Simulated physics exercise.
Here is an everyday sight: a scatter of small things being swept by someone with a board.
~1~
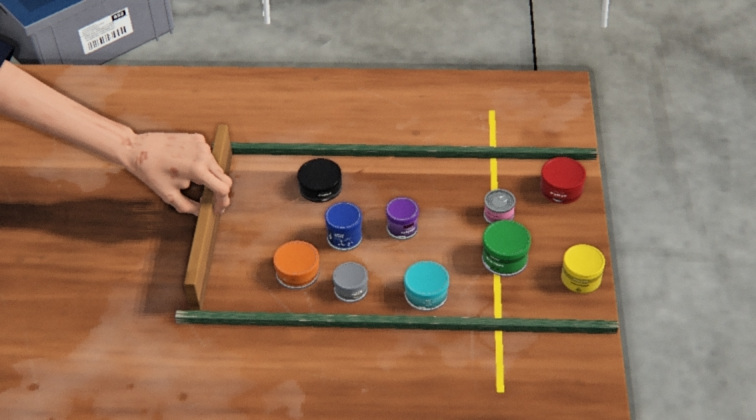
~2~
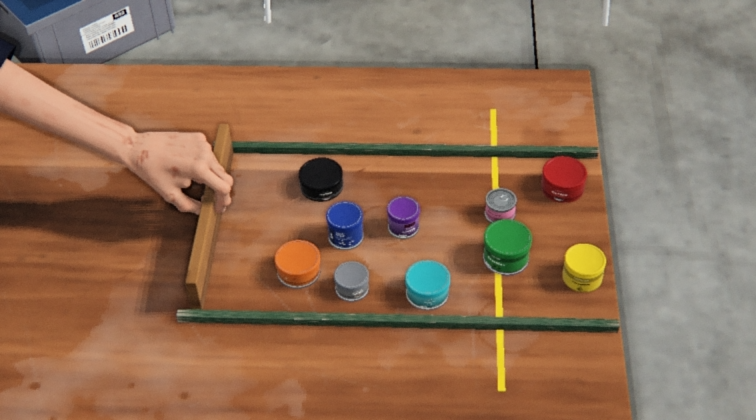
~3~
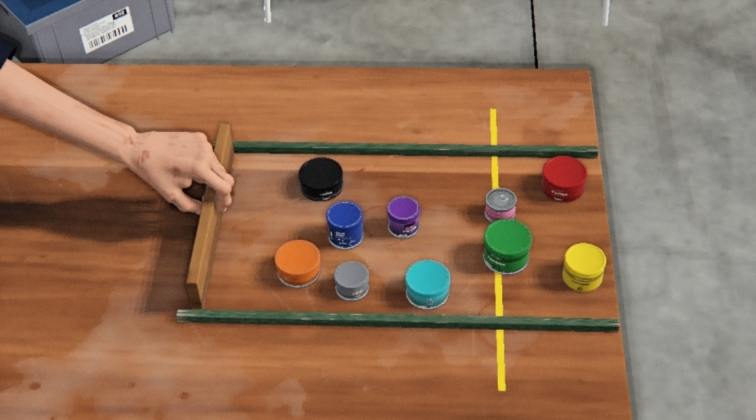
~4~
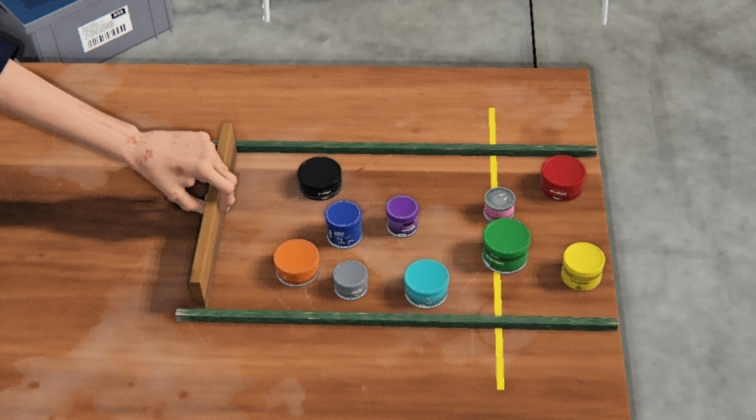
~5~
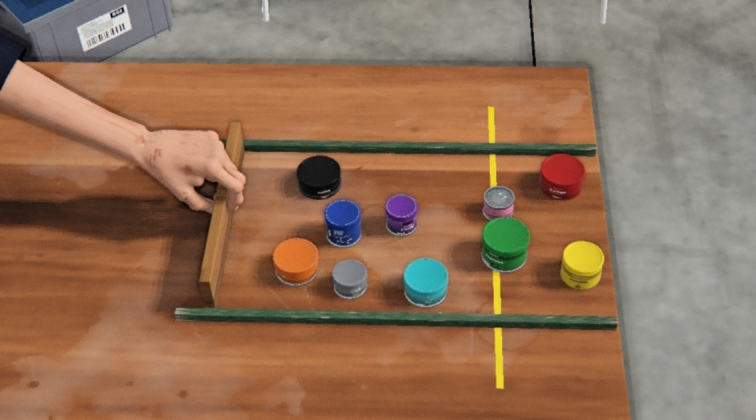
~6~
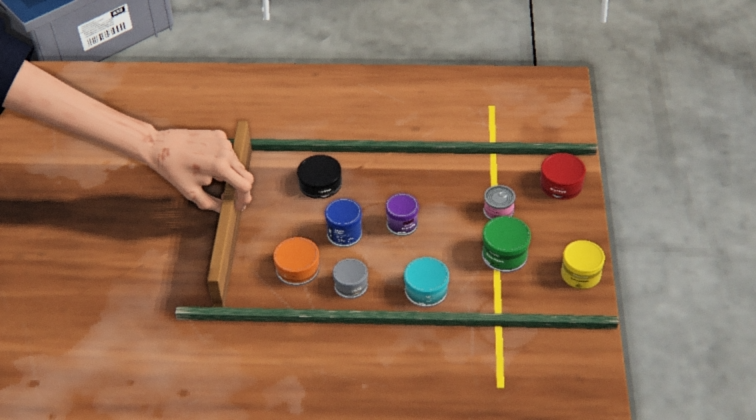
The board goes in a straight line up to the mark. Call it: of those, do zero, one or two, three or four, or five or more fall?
Zero fall.
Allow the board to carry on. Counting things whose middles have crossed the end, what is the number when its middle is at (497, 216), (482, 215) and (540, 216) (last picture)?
Going through the three places, I get 0, 0 and 2.
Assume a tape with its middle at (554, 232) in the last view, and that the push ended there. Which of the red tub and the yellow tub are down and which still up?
The red tub is lost; the yellow tub drops off.
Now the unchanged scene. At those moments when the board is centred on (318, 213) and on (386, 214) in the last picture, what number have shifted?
I make it 3 at the first spot and 6 at the other.
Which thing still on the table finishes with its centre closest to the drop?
Foremost: The yellow tub.
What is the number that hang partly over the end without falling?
The tally is 0.
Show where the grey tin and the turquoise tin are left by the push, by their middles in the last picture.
First at (515, 295); second at (553, 286).
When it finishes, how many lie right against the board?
Counting them up gives 5.
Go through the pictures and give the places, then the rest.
Yellow tub (583, 269); red tub (563, 181); green pot (506, 248); board (210, 214); tape (496, 236), in the first picture.
Red tub (564, 180); orange tin (298, 264), in the second picture.
Green pot (507, 247); black tub (321, 179), in the third picture.
Yellow tub (583, 267); board (215, 213), in the fourth picture.
Red tub (562, 177); blue tin (343, 224), in the fifth picture.
Yellow tub (583, 265); red tub (562, 177); green pot (506, 244); board (232, 211); tape (496, 231), in the sixth picture.
Soon after, none off yet; yellow tub at rest near (583, 265); red tub at rest near (562, 177); green pot at rest near (506, 244).
Then, none off yet; yellow tub at rest near (583, 265); red tub at rest near (562, 177); green pot moving near (512, 243).
At rest, the number that fall off is zero.
